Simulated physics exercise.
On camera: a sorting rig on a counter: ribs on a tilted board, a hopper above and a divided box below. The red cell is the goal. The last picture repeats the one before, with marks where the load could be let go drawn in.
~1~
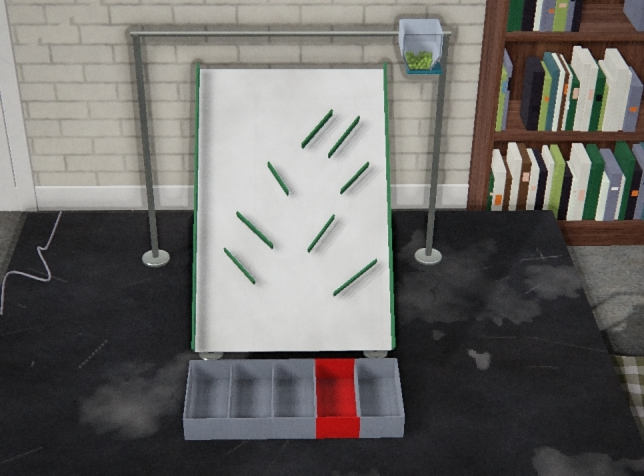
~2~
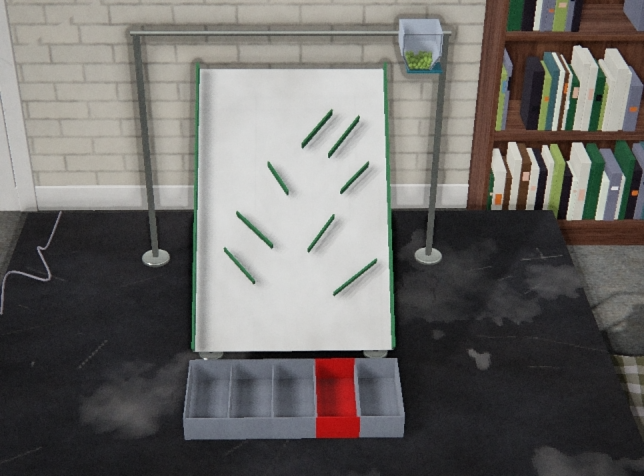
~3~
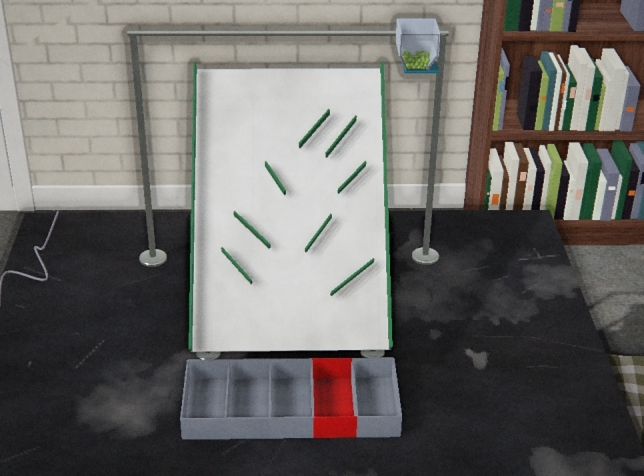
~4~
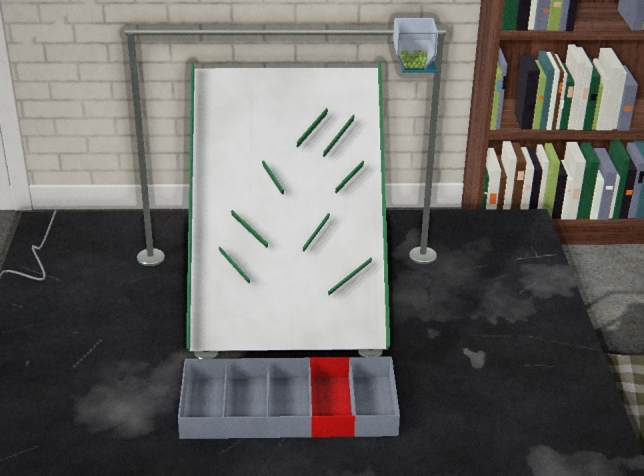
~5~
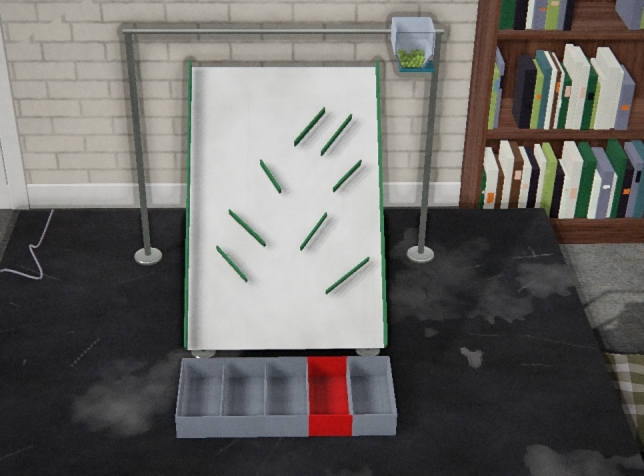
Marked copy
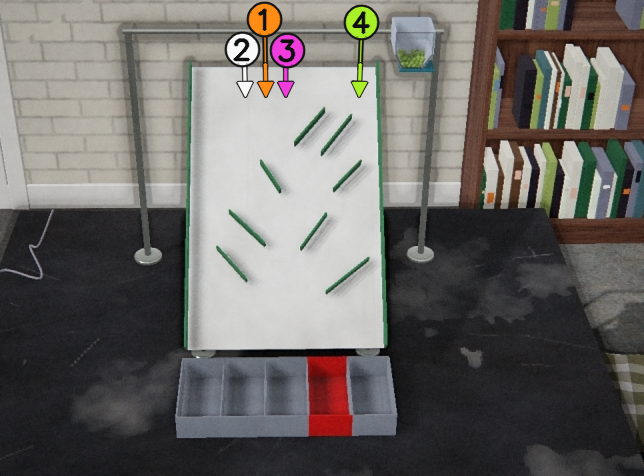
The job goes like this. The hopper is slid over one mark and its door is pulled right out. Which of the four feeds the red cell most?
Go for 2.
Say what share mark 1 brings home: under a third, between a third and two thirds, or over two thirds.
It is under a third.
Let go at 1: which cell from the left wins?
It is the third one.
On the marked copy, mark 1 meets the board at (265, 91); mark 2 meets the board at (245, 91); mark 3 meets the board at (285, 91); mark 4 meets the board at (359, 91).
Choosing 1, about a tenth in the red cell, the larger part in other cells, about a tenth outside the box.
Choosing 2, roughly a quarter in the red cell, roughly two thirds in other cells, about a tenth outside the box.
Choosing 3, not one piece in the red cell, almost all in other cells, about a tenth outside the box.
Choosing 4, just a few in the red cell, the larger part in other cells, about a tenth outside the box.
